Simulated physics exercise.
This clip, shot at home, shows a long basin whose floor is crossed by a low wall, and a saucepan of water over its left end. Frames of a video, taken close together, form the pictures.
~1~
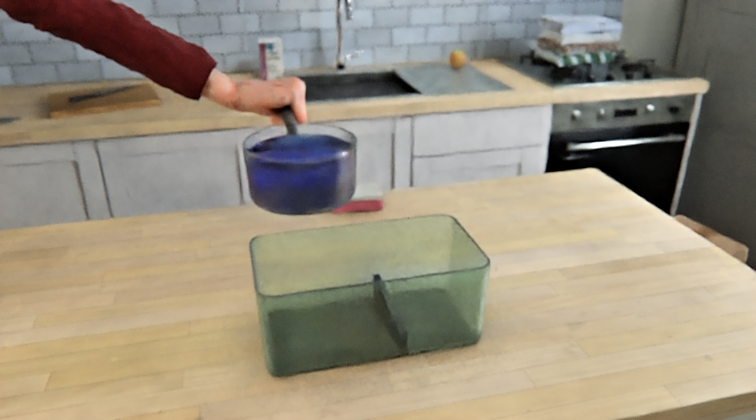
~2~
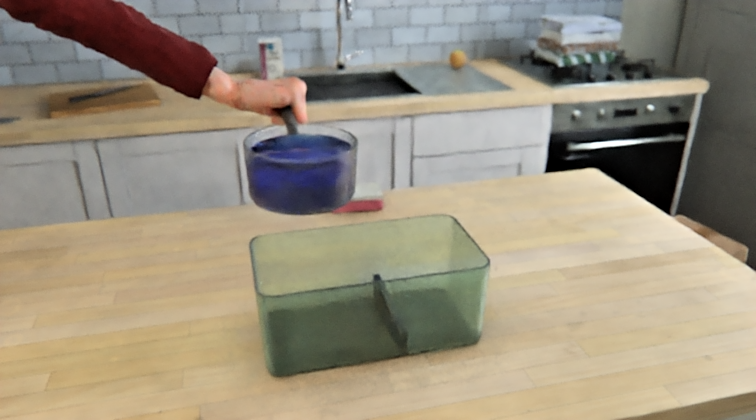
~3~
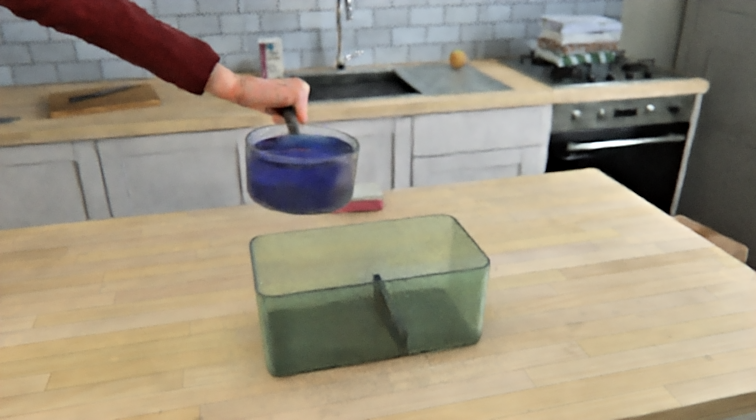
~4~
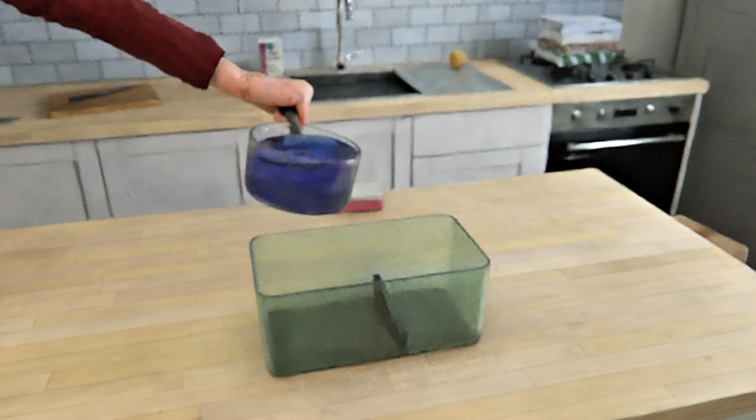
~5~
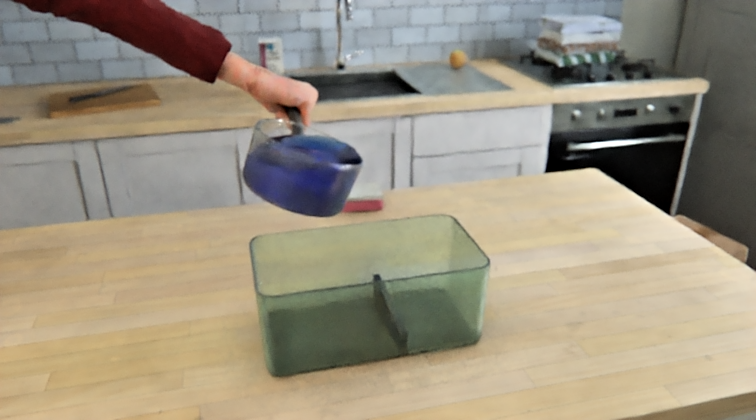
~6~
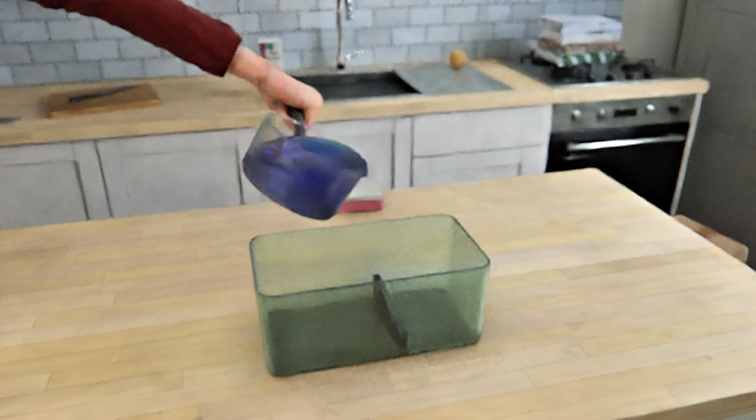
A hand in a dark red sleeve holding a saucepan of blue liquid above a green divided basin, gradually tilting it rightward.
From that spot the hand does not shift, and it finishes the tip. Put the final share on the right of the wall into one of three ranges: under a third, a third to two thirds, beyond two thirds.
Range: A third to two thirds.
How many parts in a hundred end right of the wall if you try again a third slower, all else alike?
Roughly 65 percent.
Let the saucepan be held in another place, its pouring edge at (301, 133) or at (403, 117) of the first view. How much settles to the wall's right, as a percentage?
First try 15 %, second try 60 %.
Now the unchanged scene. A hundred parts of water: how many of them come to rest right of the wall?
Roughly 50 %.
A moment on, the saucepan is tipped on its side and 28 per cent is still to pour, 3 is left of the wall and 27 right of it.
Next, the saucepan is tipped on its side and 7 per cent is still to pour, 21 is left of the wall and 64 right of it.
Then the saucepan is tipped on its side and 2 per cent is still to pour, 38 is left of the wall and 56 right of it.
Later the saucepan is tipped on its side and 1 per cent is still to pour, 45 is left of the wall and 52 right of it.
In the end 47 per cent lies left of the wall, 52 right of it and 2 outside.
